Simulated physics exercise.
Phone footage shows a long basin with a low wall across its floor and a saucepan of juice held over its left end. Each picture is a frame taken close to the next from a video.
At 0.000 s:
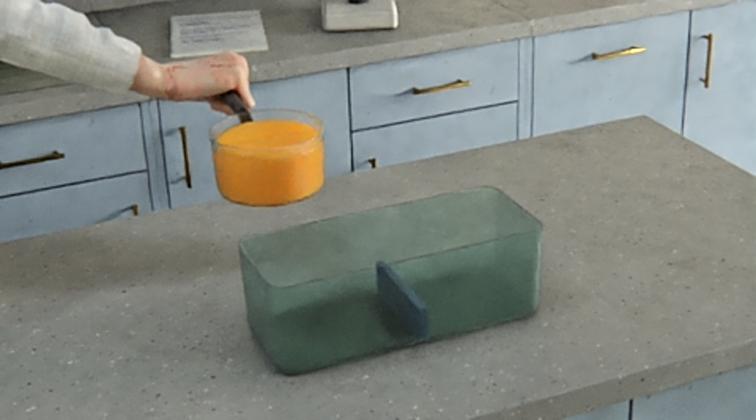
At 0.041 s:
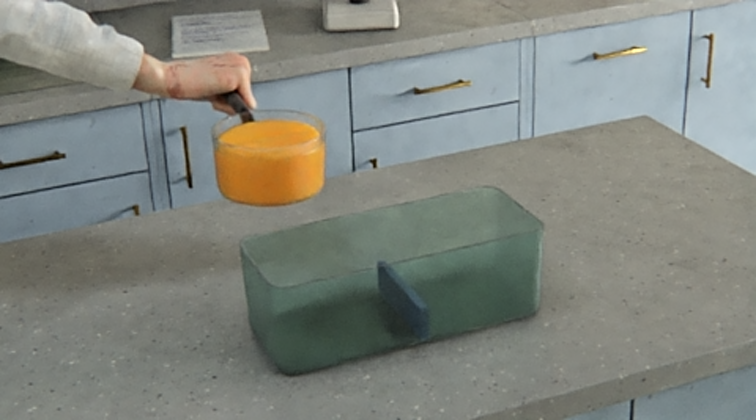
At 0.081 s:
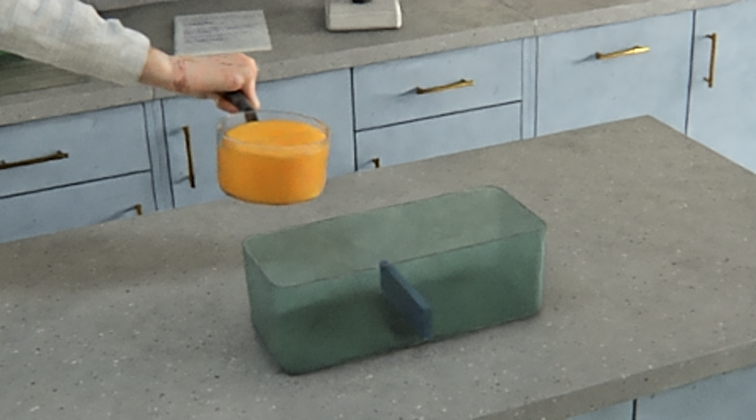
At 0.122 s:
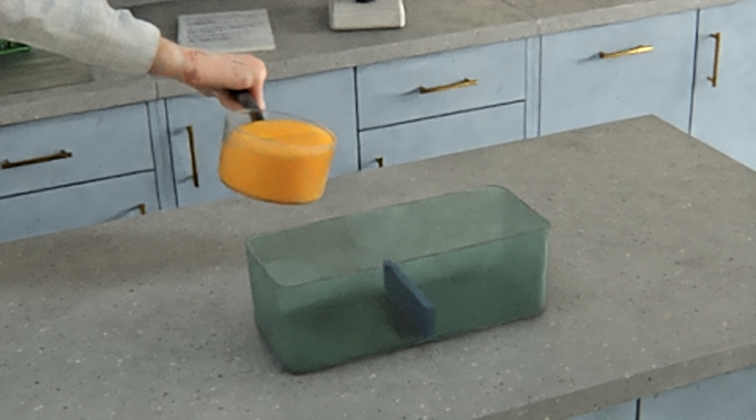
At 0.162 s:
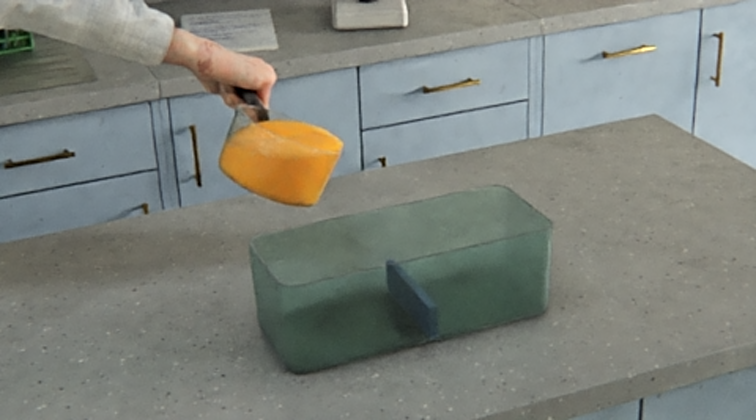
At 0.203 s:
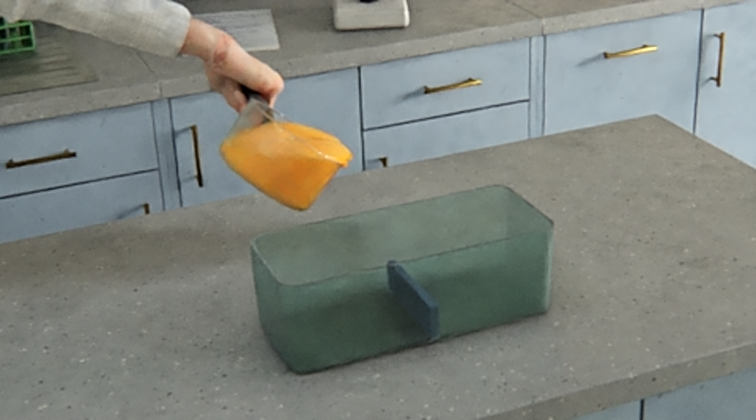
A hand holding a clear saucepan of orange juice above a green translucent basin, steadily tilting it rightward until juice reaches the rim.
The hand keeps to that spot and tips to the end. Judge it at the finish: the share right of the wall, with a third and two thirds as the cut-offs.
At the finish, the right of the wall has under a third.
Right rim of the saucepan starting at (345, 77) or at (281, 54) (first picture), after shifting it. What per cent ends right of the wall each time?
It comes to 40 % the first time and 15 % the second.
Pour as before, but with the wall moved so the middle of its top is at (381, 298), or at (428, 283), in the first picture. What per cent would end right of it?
About 35 per cent on the first try, and 20 per cent on the second.
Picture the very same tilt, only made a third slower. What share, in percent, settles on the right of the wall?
Something like 10 percent.
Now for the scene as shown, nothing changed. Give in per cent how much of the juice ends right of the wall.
10 in a hundred.
A moment on, the saucepan is tipped right over and 14 per cent is still to pour, 49 is left of the wall and 0 right of it.
Next, the saucepan is tipped right over and 1 per cent is still to pour, 86 is left of the wall and 3 right of it.
Then the saucepan is tipped right over and 0 per cent is still to pour, 84 is left of the wall and 11 right of it.
Later the saucepan is tipped right over and 0 per cent is still to pour, 84 is left of the wall and 11 right of it.
At rest 84 per cent lies left of the wall, 12 right of it and 5 outside.
